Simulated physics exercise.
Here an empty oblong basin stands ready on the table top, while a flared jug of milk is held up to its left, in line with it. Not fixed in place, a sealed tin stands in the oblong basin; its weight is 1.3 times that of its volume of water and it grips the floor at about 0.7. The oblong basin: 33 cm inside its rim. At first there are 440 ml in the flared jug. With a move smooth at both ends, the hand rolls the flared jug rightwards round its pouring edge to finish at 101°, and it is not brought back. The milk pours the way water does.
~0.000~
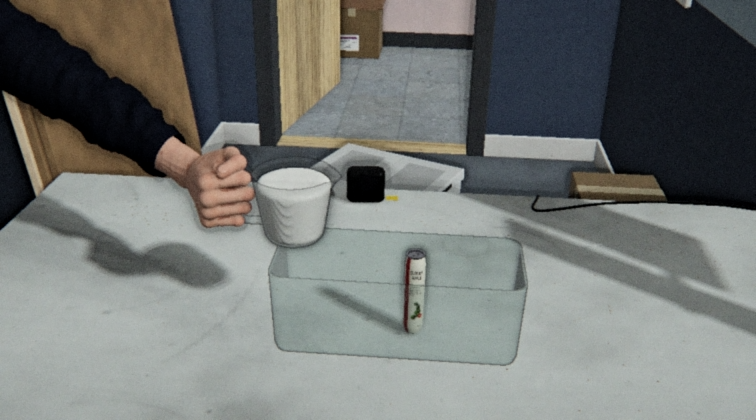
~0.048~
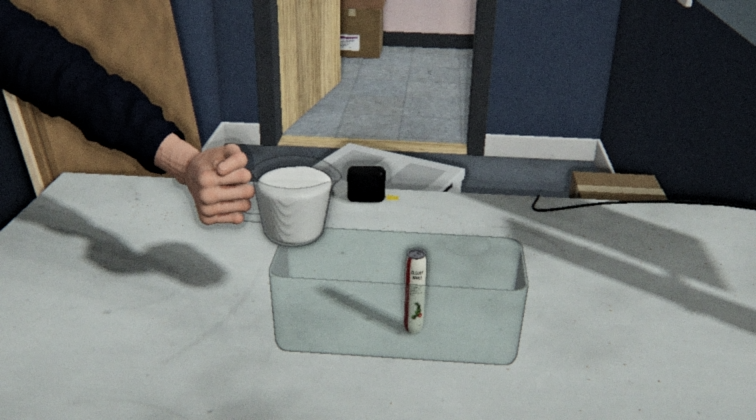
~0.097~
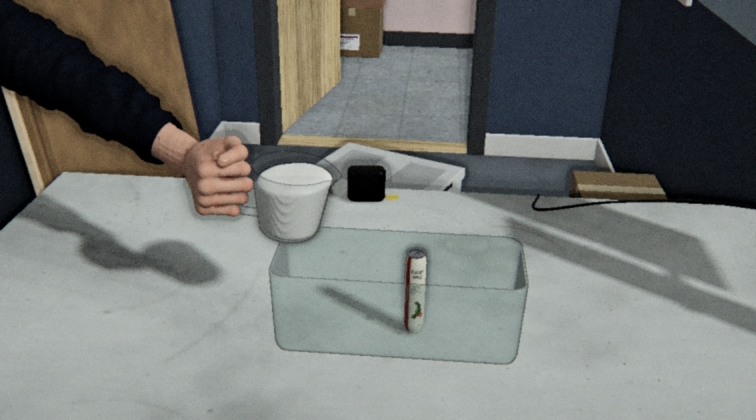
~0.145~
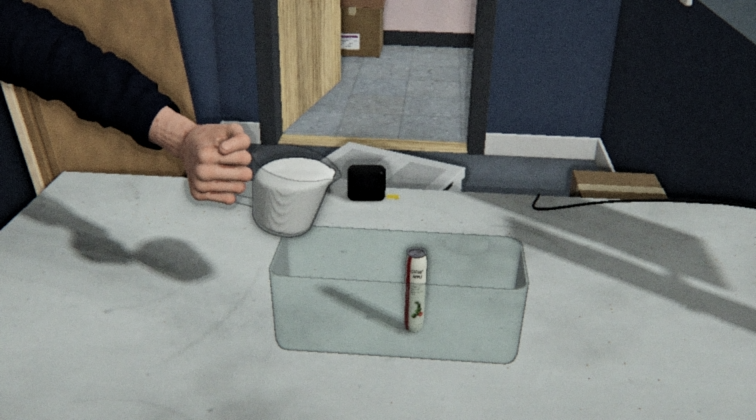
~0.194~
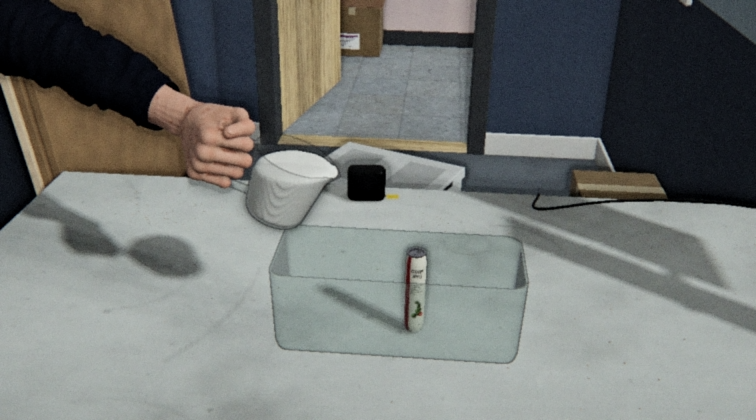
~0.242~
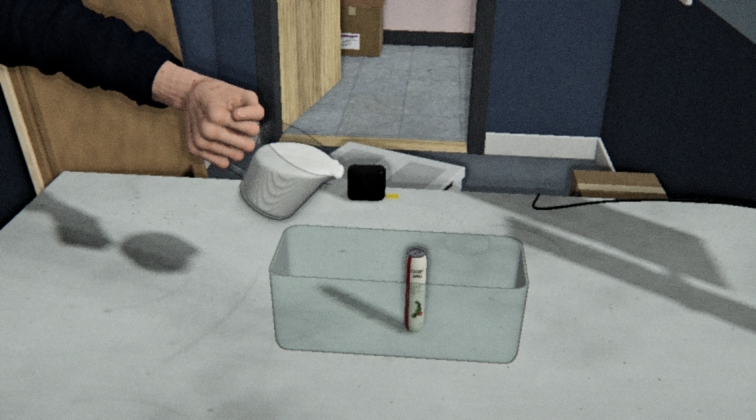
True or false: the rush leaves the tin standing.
False.
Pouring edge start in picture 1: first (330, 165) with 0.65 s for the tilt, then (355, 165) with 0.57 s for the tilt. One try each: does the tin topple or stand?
First it tips over; then it stays on its base.
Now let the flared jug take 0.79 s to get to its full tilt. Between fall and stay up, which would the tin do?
Then it falls.
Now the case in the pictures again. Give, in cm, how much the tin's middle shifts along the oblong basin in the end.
Roughly 7.5 cm.
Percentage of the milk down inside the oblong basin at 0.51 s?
At that time the basin holds about 10 per cent of the liquid.
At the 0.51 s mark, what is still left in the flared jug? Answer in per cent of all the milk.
Around 52 in a hundred.
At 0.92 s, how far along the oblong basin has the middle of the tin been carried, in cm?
Near 8 cm.
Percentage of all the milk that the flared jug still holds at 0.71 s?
Close to 6 percent of the total.
Then, 0.51 s in, the tilt is 91° and 52 per cent is still to pour; the tin stands where it began.
Then, 0.71 s in, the tilt is 101° and 6 per cent is still to pour; the tin leans 29°.
Then, 0.92 s in, the tilt is 101° and 0 per cent is still to pour; the tin lies on its side.
Then, 1.14 s in, the tilt is 101° and 0 per cent is still to pour; the tin lies on its side.
Finally, the tin lies on its side.
